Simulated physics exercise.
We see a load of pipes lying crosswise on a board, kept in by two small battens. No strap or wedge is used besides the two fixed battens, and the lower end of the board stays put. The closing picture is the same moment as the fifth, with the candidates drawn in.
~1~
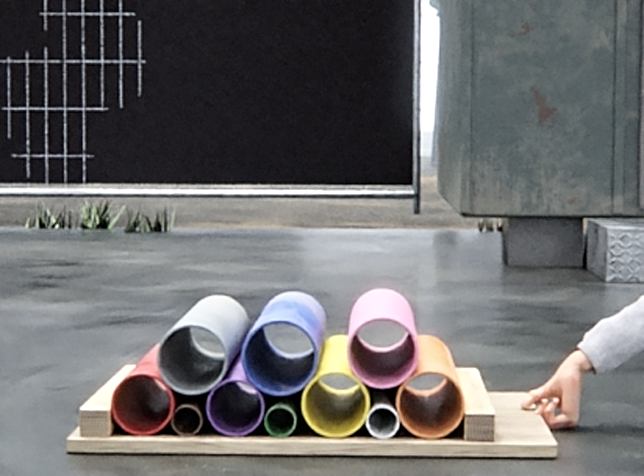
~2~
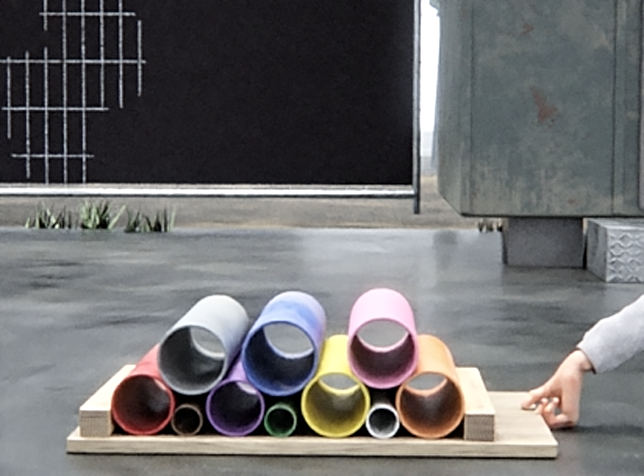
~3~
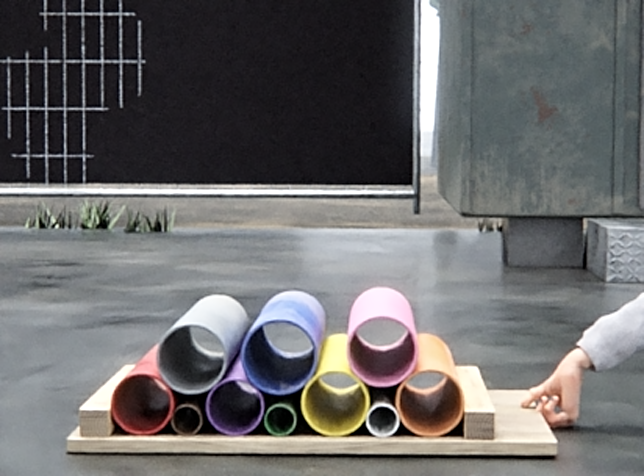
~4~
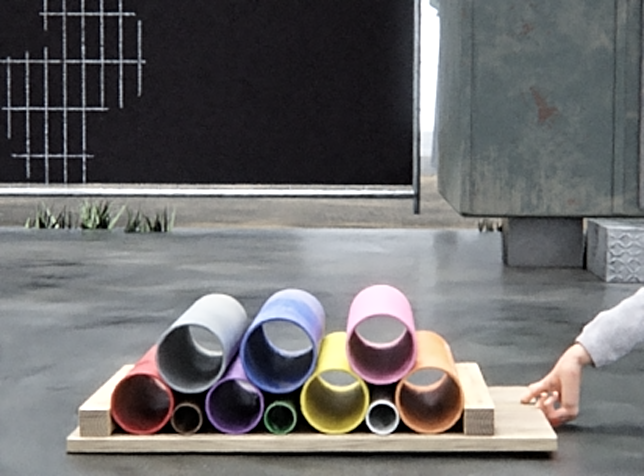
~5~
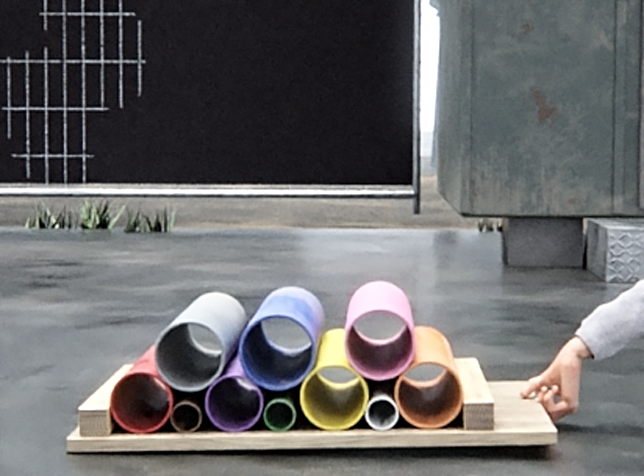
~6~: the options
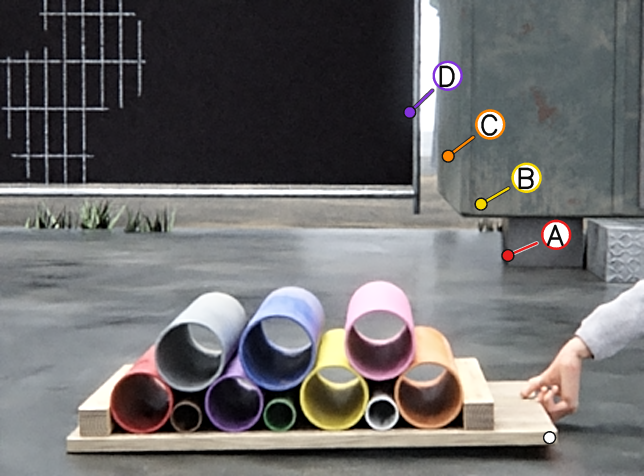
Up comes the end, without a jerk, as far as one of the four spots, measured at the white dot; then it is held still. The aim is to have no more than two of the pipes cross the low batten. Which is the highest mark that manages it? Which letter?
Up to C.
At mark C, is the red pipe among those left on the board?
The red pipe: Yes.
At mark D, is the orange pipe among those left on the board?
The orange pipe: Yes.
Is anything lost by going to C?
No.
On the copy, A at (508, 256); B at (481, 204); C at (448, 156); D at (409, 112); the white dot at (550, 438).
On C. First, board at 20°.
Then, board at 37°.
Finally, board at 37°, none over the low batten.
By contrast, A none over the low batten; B none over the low batten; D three over the low batten (grey, blue, pink).
